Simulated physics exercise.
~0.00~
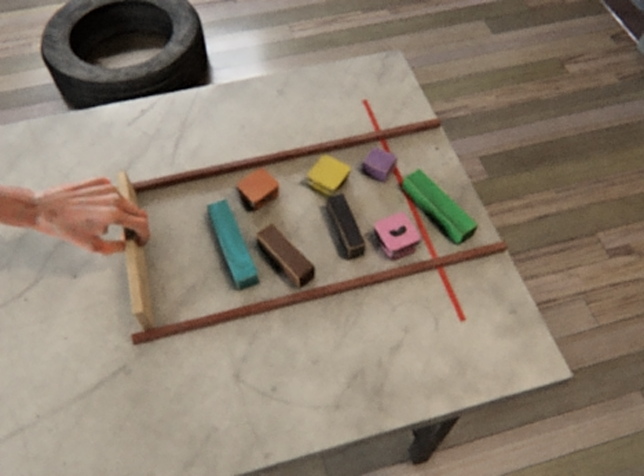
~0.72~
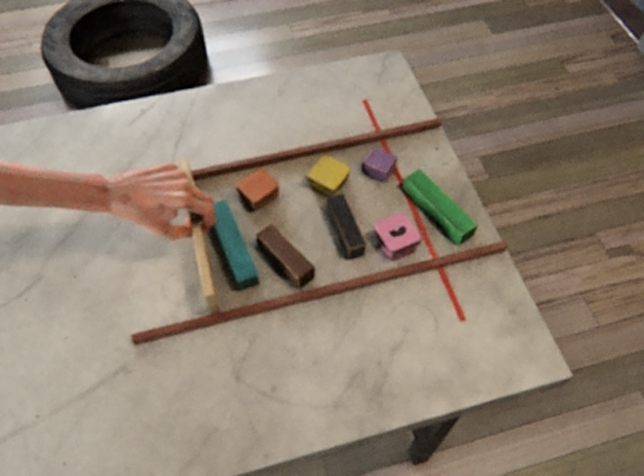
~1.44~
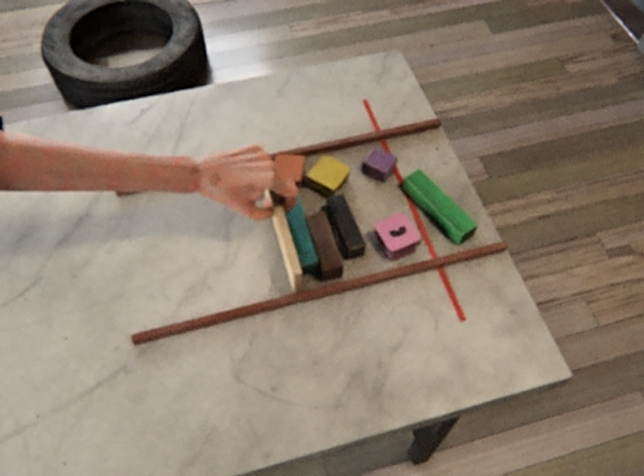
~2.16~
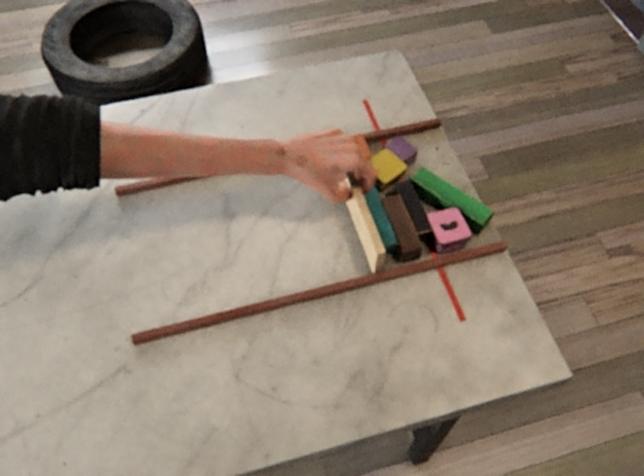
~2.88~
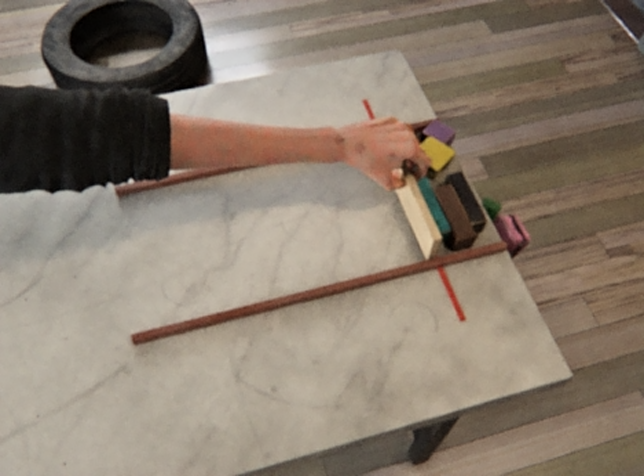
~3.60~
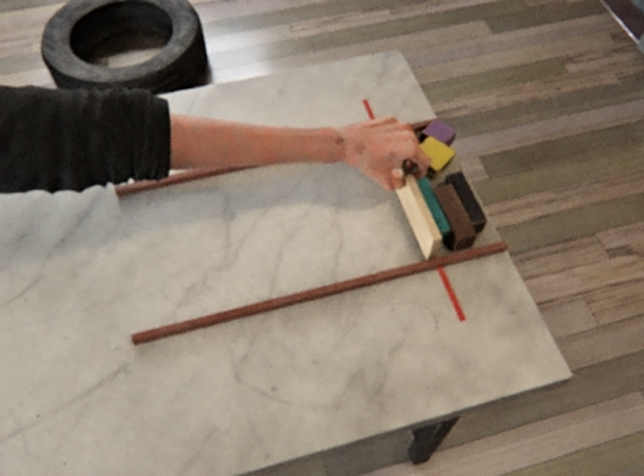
In this clip, a hand pushes an upright board rightward along a channel on a table, gathering colourful blocks and sticks toward the table's end. The board stops at the red tape as the pink case and green stick drop off the edge, while the others stay on.
